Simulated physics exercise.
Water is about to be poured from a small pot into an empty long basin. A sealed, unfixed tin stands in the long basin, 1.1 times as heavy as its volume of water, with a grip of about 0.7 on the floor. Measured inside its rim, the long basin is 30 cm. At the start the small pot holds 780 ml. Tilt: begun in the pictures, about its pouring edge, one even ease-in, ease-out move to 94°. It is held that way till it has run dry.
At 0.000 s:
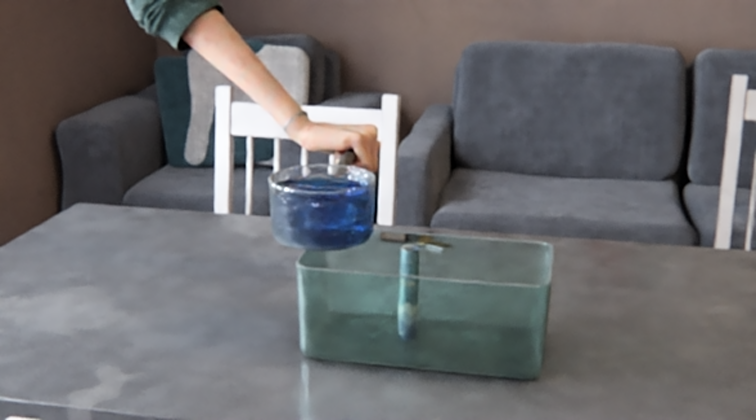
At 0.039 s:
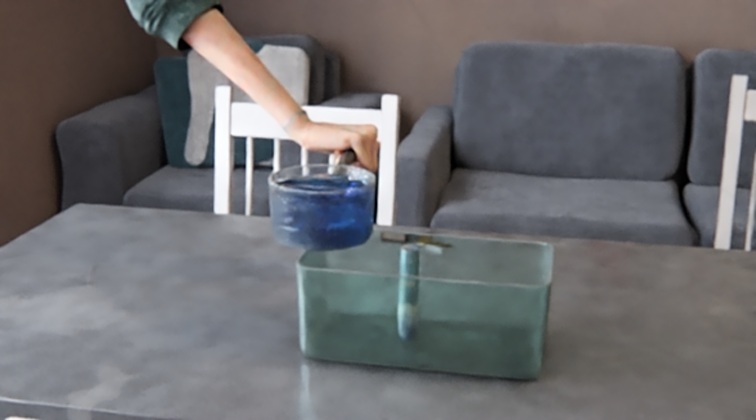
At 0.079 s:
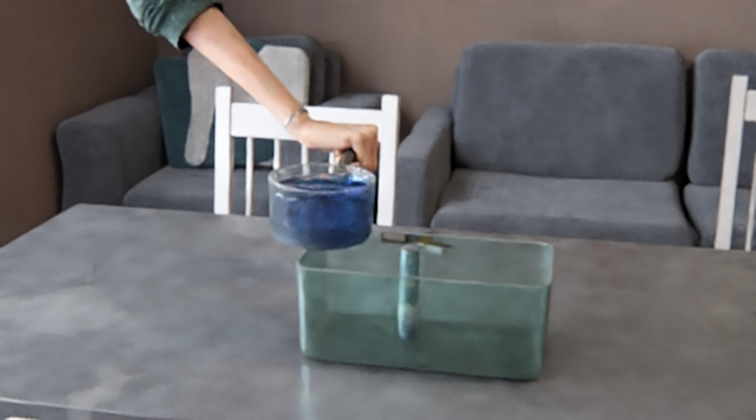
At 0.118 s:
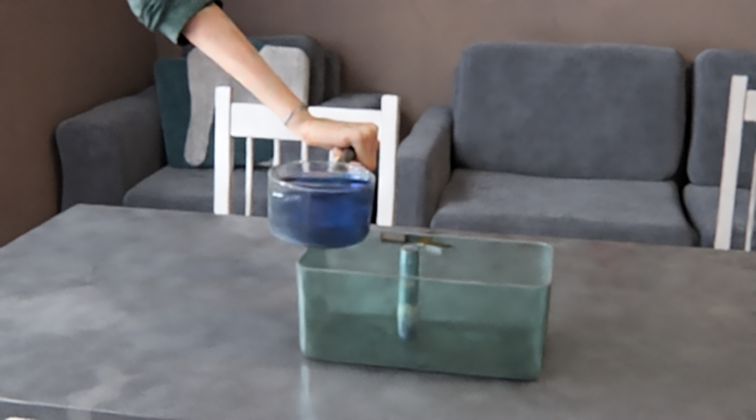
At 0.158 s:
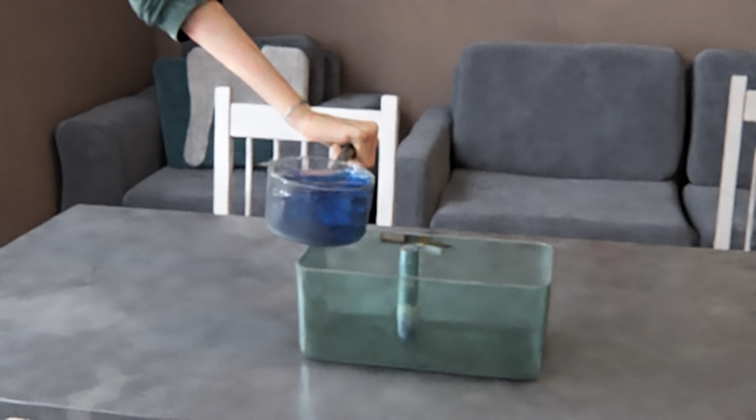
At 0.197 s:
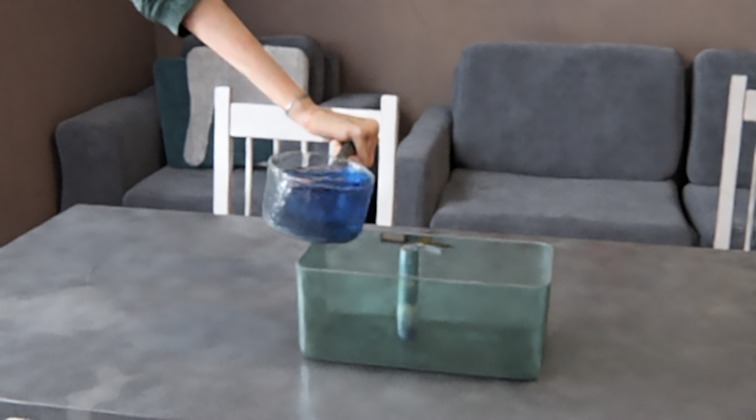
In a living room, a hand gradually tilting a small clear pot of blue liquid above a long greenish basin on a table.
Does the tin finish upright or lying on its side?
It finishes upright.
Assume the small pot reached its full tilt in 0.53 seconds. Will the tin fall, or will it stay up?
Outcome - the tin ends up overturned.
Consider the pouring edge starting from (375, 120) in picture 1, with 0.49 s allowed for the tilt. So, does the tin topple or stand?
Then it topples.
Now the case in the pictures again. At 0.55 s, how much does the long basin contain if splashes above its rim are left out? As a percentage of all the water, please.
6 %, roughly.
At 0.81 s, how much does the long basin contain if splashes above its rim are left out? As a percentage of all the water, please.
Near 62 in a hundred.
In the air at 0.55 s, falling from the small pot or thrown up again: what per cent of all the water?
Estimate: Some 26 % of the total.
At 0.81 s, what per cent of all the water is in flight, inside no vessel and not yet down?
About 22 per cent.
By 0.55 s the tilt is 66° and 68 per cent is still to pour; the tin stands where it began.
By 0.81 s the tilt is 93° and 16 per cent is still to pour; the tin stands where it began.
By 1.08 s the tilt is 94° and 3 per cent is still to pour; the tin stands where it began.
By 1.37 s the tilt is 94° and 1 per cent is still to pour; the tin stands where it began.
At rest the tin stands where it began.
